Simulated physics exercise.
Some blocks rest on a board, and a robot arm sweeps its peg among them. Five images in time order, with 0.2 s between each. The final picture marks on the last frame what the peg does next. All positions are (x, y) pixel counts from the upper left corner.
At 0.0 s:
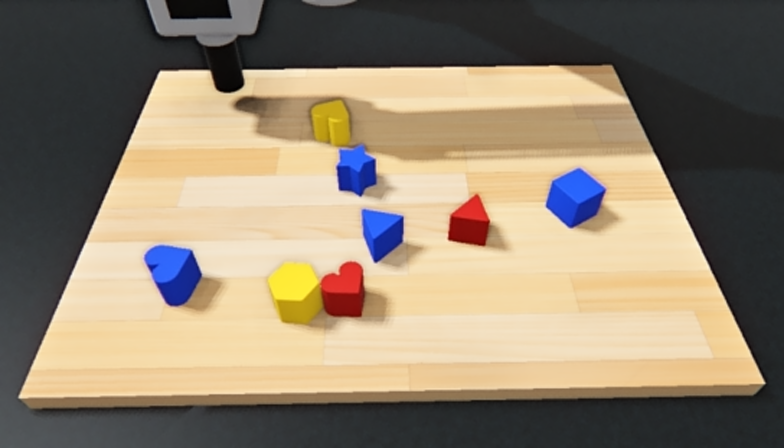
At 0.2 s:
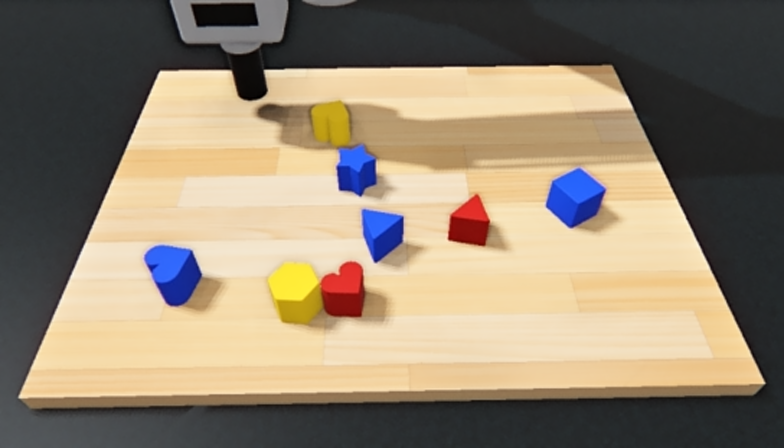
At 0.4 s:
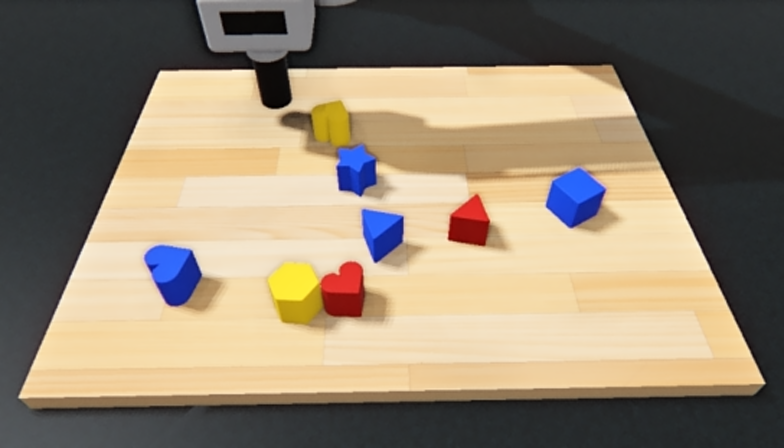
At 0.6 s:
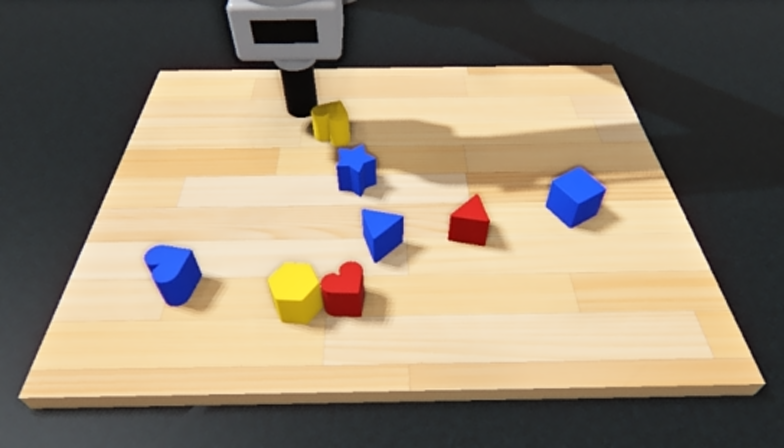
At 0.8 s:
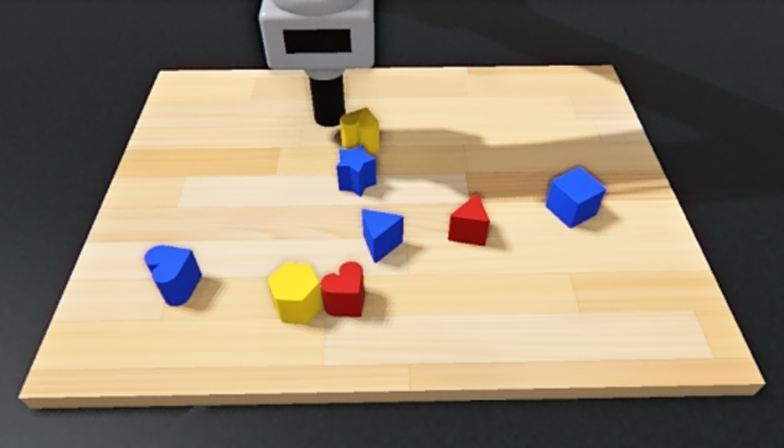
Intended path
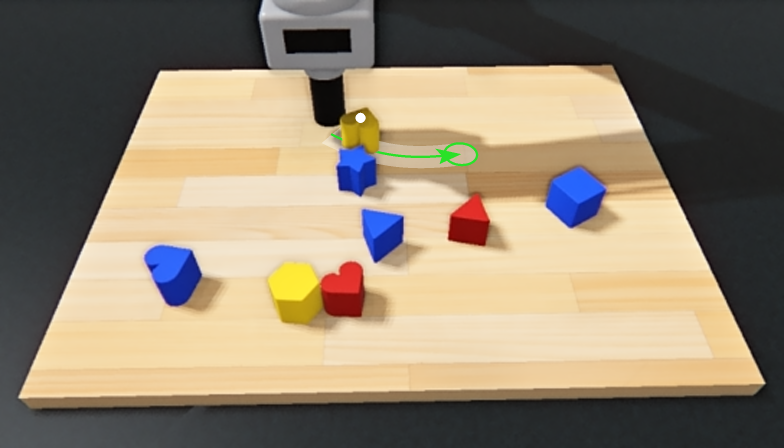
A robot arm's black peg slid rightward and slightly toward the viewer across a wooden board, then nudged a yellow block to the right near the blue star, while the other colored blocks stayed still.
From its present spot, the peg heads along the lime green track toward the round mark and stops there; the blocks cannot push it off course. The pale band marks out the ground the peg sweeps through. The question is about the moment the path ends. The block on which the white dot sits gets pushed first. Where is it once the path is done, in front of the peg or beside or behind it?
Before the peg.
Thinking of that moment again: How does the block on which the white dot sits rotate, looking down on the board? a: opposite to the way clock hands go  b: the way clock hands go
The one that fits is a, opposite to the way clock hands go.
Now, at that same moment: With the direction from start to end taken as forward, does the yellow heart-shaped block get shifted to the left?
Yes, that is how it ends up.
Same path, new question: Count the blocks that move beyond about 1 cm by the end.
When the path ends, I think you'll find one block out of place by more than 1 cm.
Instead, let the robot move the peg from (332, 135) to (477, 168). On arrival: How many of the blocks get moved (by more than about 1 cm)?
I foresee one block being moved.
The line goes from (332, 135) over (370, 150) and (415, 157) to (461, 154); the dot is on the yellow heart-shaped block.
The first path, step by step. One third of the way, peg at (371, 134); yellow heart-shaped block at (404, 126), turned 35° anticlockwise.
Two thirds of the way, peg at (417, 140); yellow heart-shaped block at (448, 126), turned 80° anticlockwise.
At the end, peg at (463, 137); blue star block unmoved; yellow heart-shaped block at (493, 121), turned 90° anticlockwise.
